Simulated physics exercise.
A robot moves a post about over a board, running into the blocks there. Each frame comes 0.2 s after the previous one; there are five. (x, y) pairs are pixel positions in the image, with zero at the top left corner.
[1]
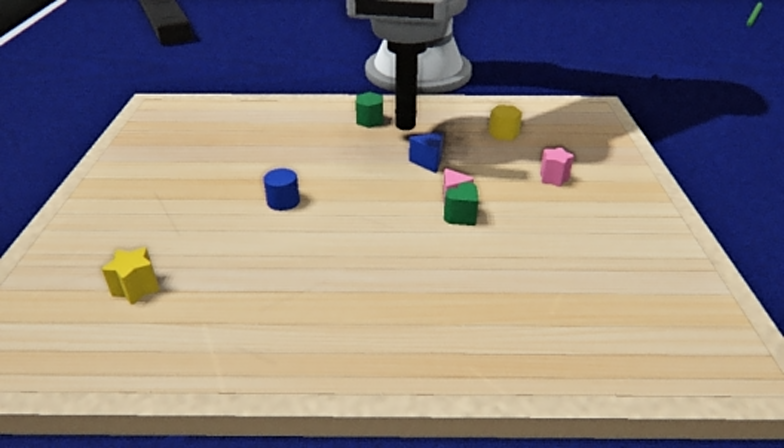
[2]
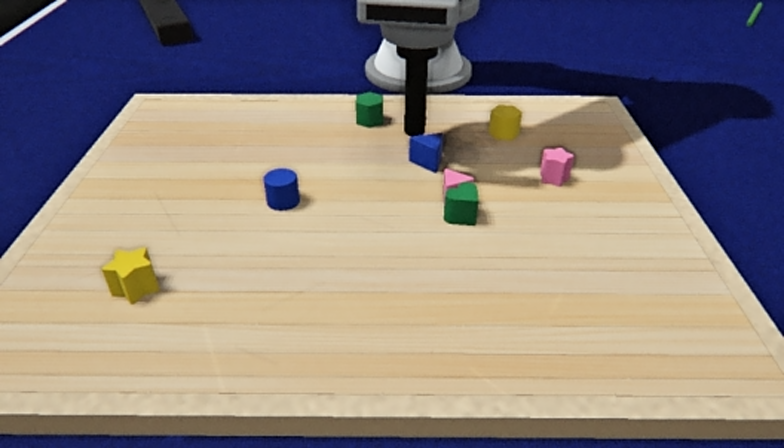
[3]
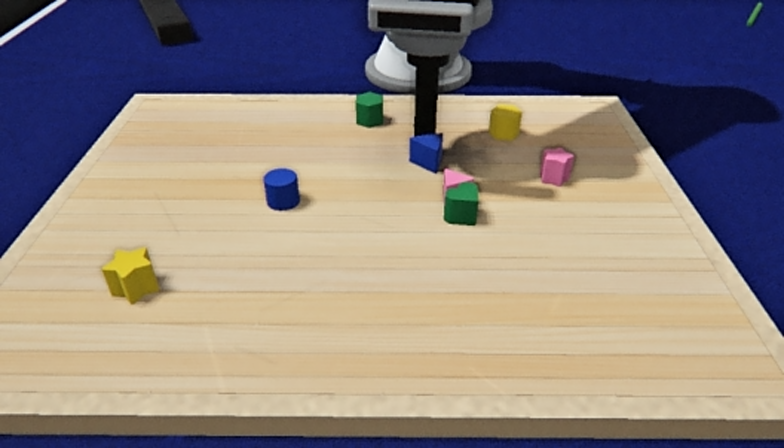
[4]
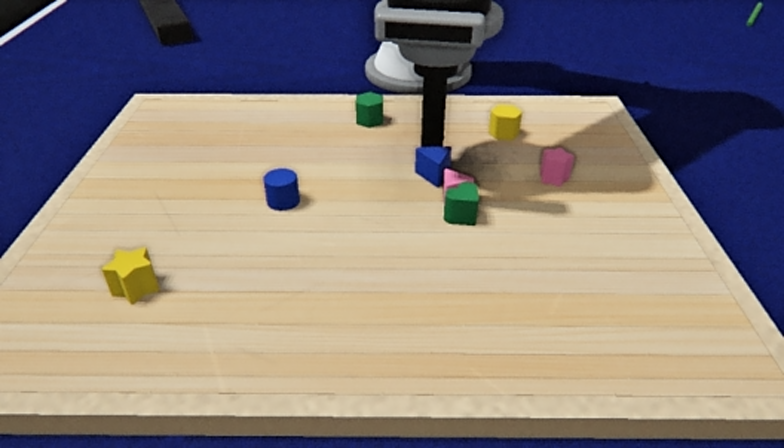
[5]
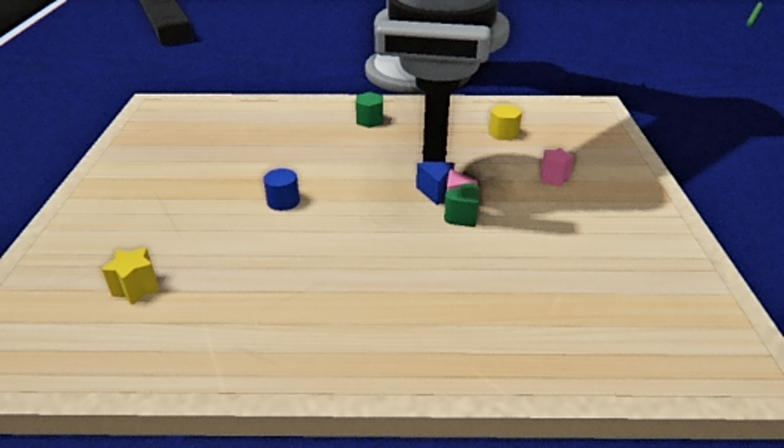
A robot arm's dark post moves slightly right and toward the viewer over a wooden board, then pushes a blue triangular block forward against the small pink and green blocks, while the other scattered blocks stay still.
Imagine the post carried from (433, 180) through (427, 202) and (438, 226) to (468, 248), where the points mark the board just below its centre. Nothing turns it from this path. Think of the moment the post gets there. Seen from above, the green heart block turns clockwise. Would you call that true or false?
False - the claim does not hold.
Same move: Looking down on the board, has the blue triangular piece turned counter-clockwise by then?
Final answer: No.
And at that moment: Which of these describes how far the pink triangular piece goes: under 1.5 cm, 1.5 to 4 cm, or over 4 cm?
It falls in the under 1.5 cm band.
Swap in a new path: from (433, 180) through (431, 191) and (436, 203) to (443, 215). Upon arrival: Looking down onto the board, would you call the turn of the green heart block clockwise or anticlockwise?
Answer: Against the clock.
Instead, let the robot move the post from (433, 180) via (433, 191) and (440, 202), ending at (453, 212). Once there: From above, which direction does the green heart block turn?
Answer: Against the clock.
On the path given first. One third of the way, post at (427, 190); blue triangular piece at (434, 191), turned 20° anticlockwise.
Two thirds of the way, post at (440, 214); blue triangular piece at (450, 216), turned 25° anticlockwise; green heart block at (474, 196), turned 45° anticlockwise.
At the end, post at (470, 236); blue triangular piece at (469, 239), turned 25° clockwise; pink triangular piece in place; green heart block at (474, 196), turned 45° anticlockwise.
